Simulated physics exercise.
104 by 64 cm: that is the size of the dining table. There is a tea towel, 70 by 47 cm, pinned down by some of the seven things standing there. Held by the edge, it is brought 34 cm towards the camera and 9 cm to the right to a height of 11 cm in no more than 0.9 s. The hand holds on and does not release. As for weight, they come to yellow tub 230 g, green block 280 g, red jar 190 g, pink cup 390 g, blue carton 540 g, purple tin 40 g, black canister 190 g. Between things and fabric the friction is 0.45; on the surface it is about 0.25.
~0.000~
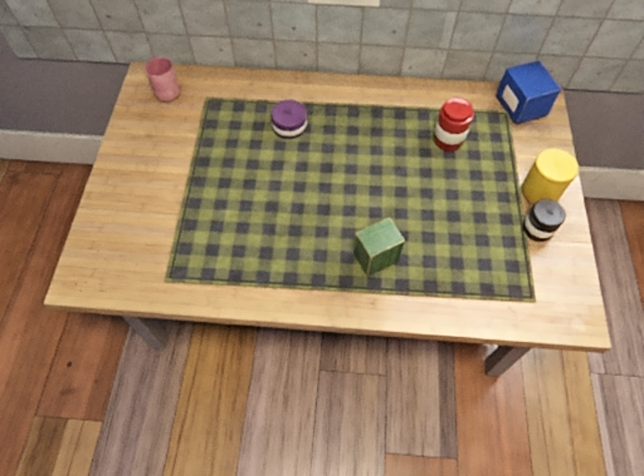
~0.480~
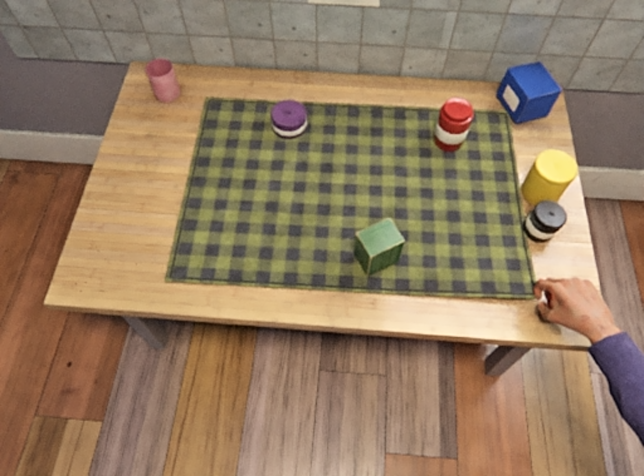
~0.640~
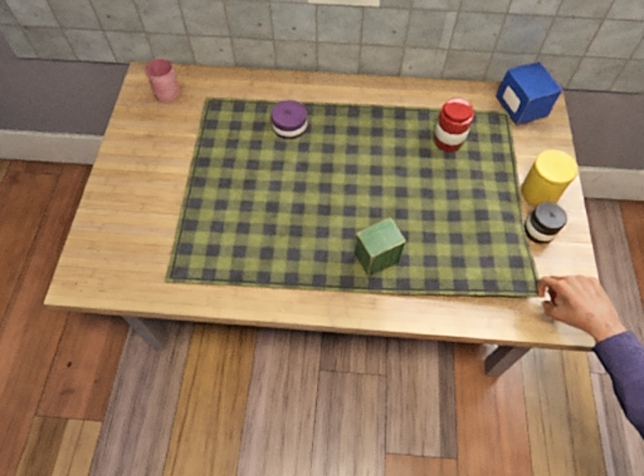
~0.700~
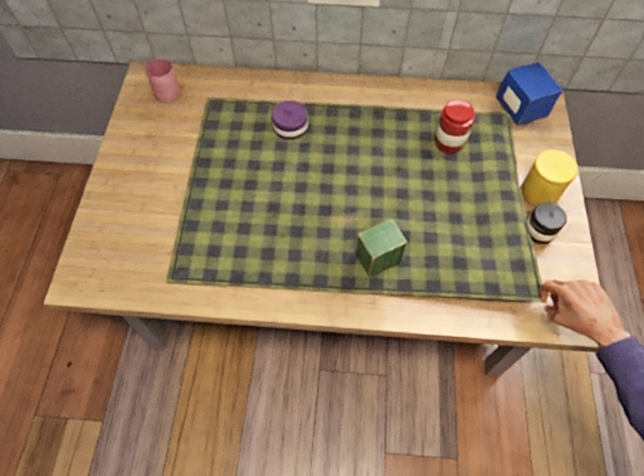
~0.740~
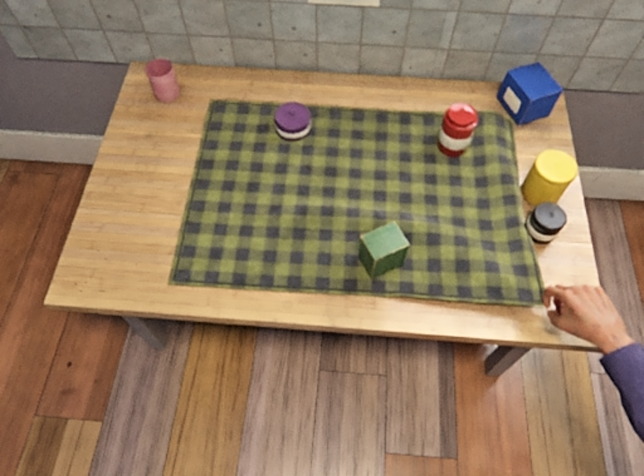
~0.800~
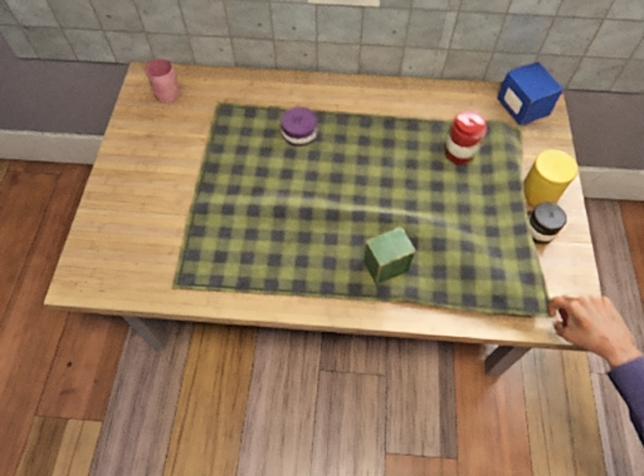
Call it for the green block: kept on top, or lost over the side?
Lost over the side.
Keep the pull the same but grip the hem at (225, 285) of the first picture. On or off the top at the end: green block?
Then the green block leaves the top.
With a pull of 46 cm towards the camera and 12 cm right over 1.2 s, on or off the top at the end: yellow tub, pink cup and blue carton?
Outcome: Yellow tub is still there; pink cup is still there; blue carton is still there.
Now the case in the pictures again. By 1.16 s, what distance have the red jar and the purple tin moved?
For the red jar it's around 25 cm, and for the purple tin around 25 cm.
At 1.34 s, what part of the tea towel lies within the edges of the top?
Around 45 percent.
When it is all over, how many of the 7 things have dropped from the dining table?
3 in all.
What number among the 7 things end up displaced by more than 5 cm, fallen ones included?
It adds up to 4.
After 1.0 s, 95 % of the tea towel is still over the top; green block 9 cm off its start, red jar 15 cm off its start, purple tin 13 cm off its start.
After 1.2 s, 85 % of the tea towel is still over the top; green block 20 cm off its start, red jar 25 cm off its start, purple tin 23 cm off its start.
After 1.3 s, 45 % of the tea towel is still over the top; green block over the edge, purple tin 38 cm off its start at (377, 248), red jar 36 cm off its start at (555, 254).
After 1.5 s, 15 % of the tea towel is still over the top; green block over the edge, purple tin 57 cm off its start, red jar 44 cm off its start.
After 3.1 s, 0 % of the tea towel is still over the top; green block over the edge, purple tin over the edge, red jar over the edge, black canister 6 cm off its start at (576, 233).
